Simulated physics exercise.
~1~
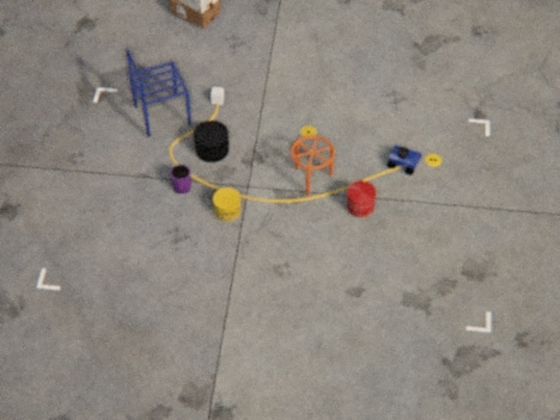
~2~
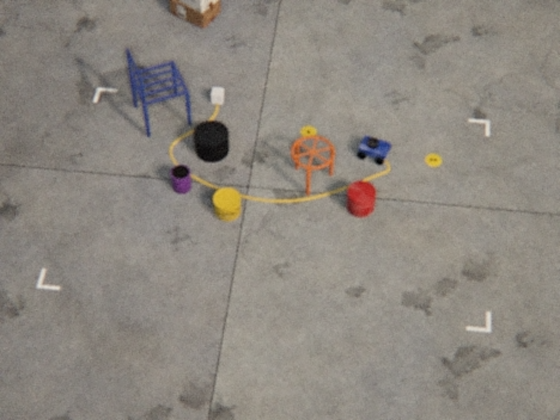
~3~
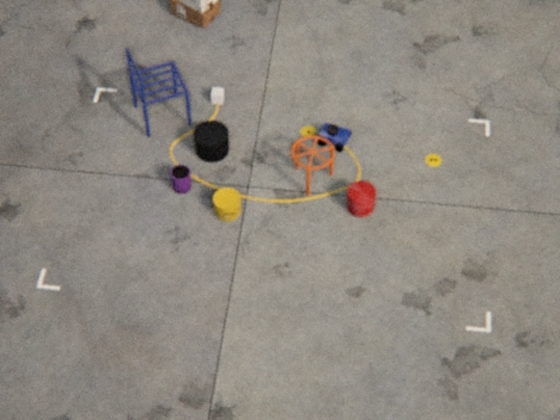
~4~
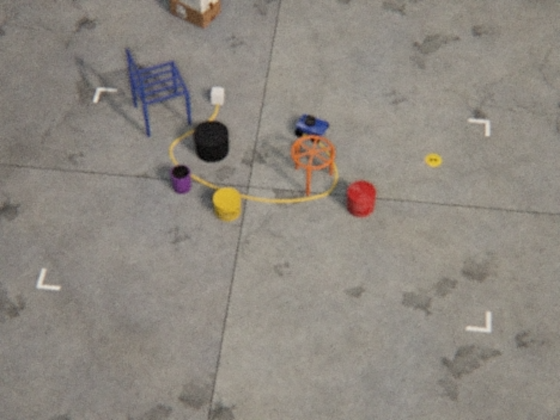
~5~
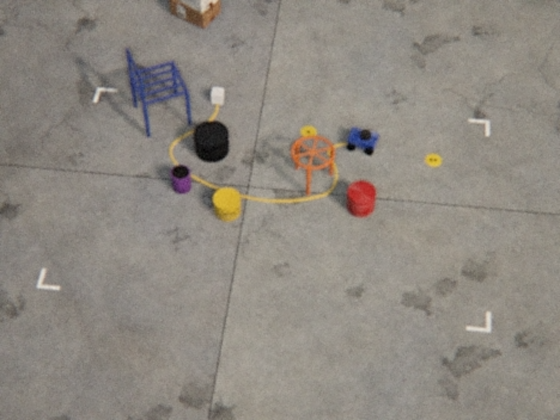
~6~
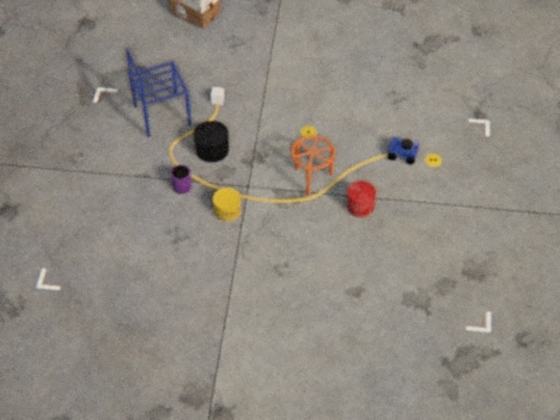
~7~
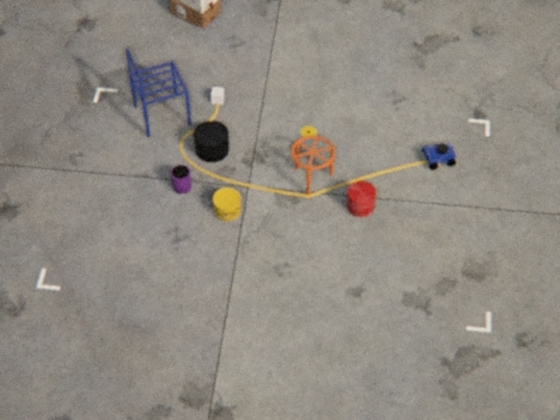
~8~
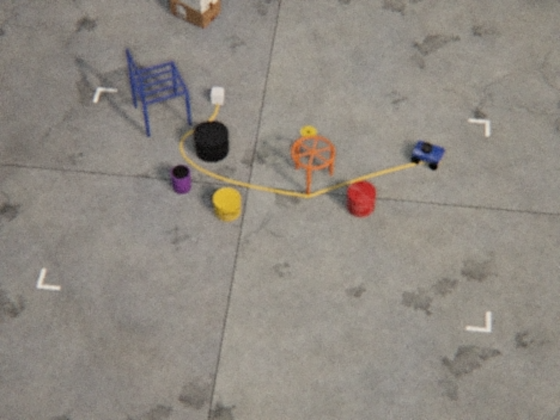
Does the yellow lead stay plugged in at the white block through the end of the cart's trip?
Yes, the plug holds. The lead still meets the white block when the cart is over at the right.
